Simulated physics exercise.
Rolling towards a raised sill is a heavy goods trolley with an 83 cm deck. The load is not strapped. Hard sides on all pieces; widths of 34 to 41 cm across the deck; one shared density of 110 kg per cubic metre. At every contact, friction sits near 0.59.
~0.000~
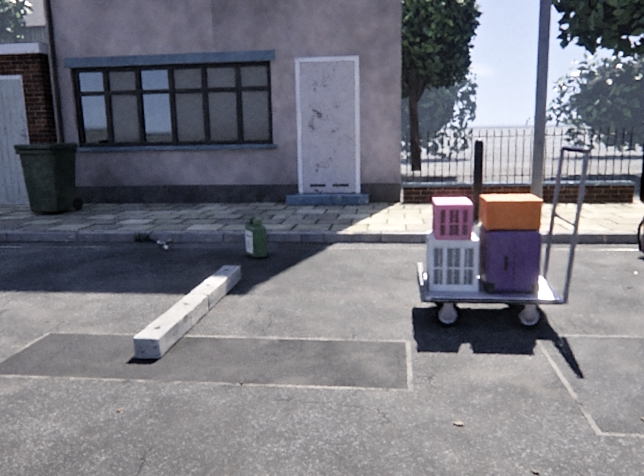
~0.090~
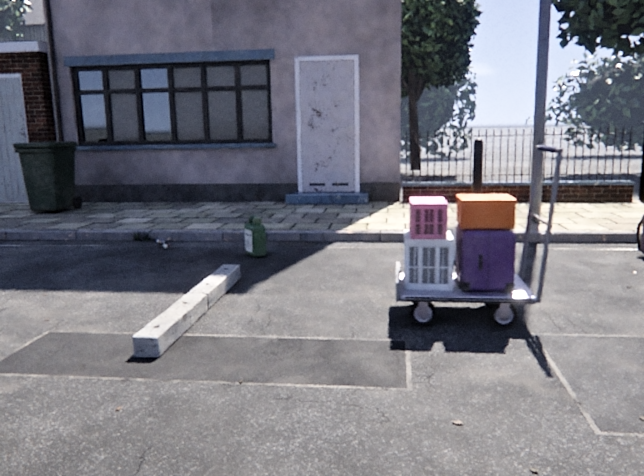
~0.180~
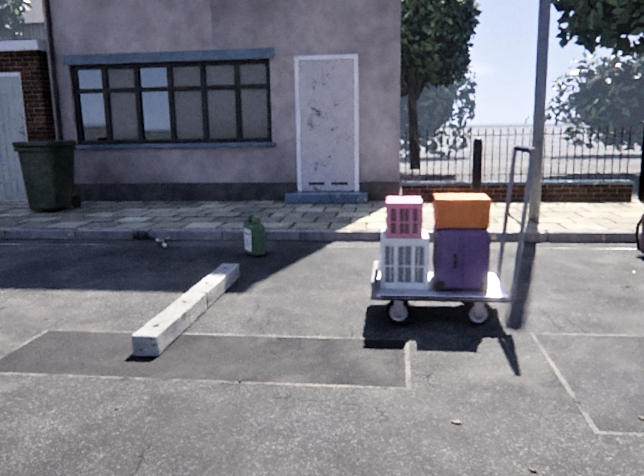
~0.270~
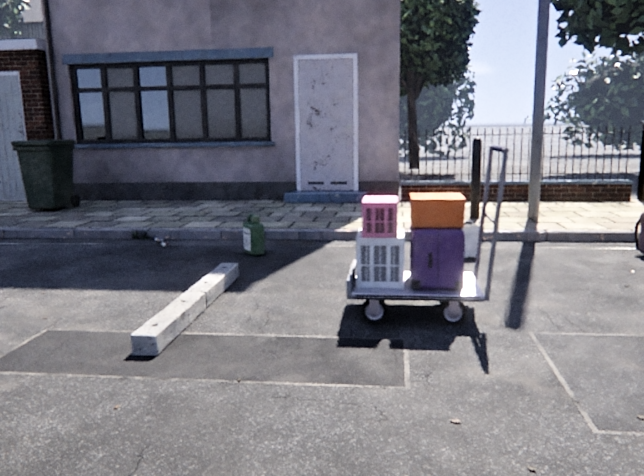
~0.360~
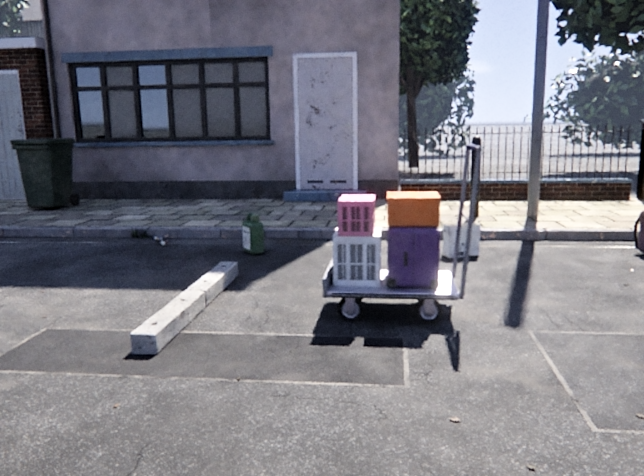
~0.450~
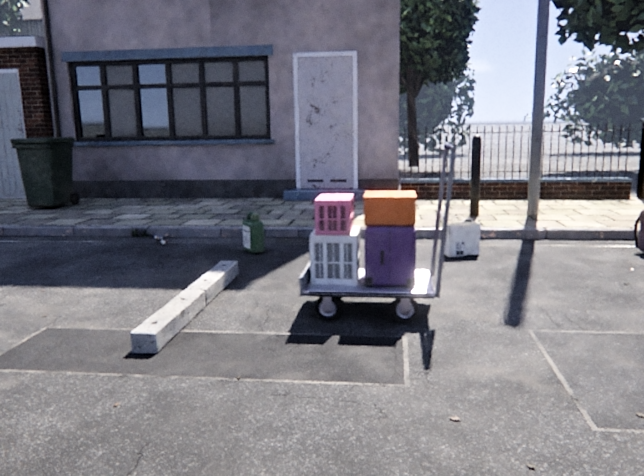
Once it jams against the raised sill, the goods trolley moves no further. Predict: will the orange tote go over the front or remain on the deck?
It will remain on the deck.
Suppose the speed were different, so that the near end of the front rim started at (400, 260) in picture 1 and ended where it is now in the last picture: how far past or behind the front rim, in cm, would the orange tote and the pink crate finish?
Result: Orange at 30 behind, pink at 50 past.
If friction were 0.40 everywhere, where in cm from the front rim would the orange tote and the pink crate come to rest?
Result - orange: 10 behind; pink: 90 past.
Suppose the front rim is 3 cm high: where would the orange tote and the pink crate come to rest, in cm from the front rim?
Orange 20 behind, pink 70 past.
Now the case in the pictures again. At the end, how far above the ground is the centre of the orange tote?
Roughly 70 centimetres.
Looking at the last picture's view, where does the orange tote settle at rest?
(216, 212).
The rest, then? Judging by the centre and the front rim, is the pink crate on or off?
Pink off.
The wheels strike at 0.94 s.
After 1.09 s the orange tote is 37 cm behind the rim, tilted 10°, near (240, 204) in the last picture's view.
After 1.34 s the orange tote is 20 cm behind the rim, tilted 10°, near (216, 212) in the last picture's view.
After 1.74 s the orange tote is 20 cm behind the rim, tilted 10°, near (216, 212) in the last picture's view.
At rest, 2.0 s, past the rim, pink crate; behind it, orange tote, white crate and purple suitcase.
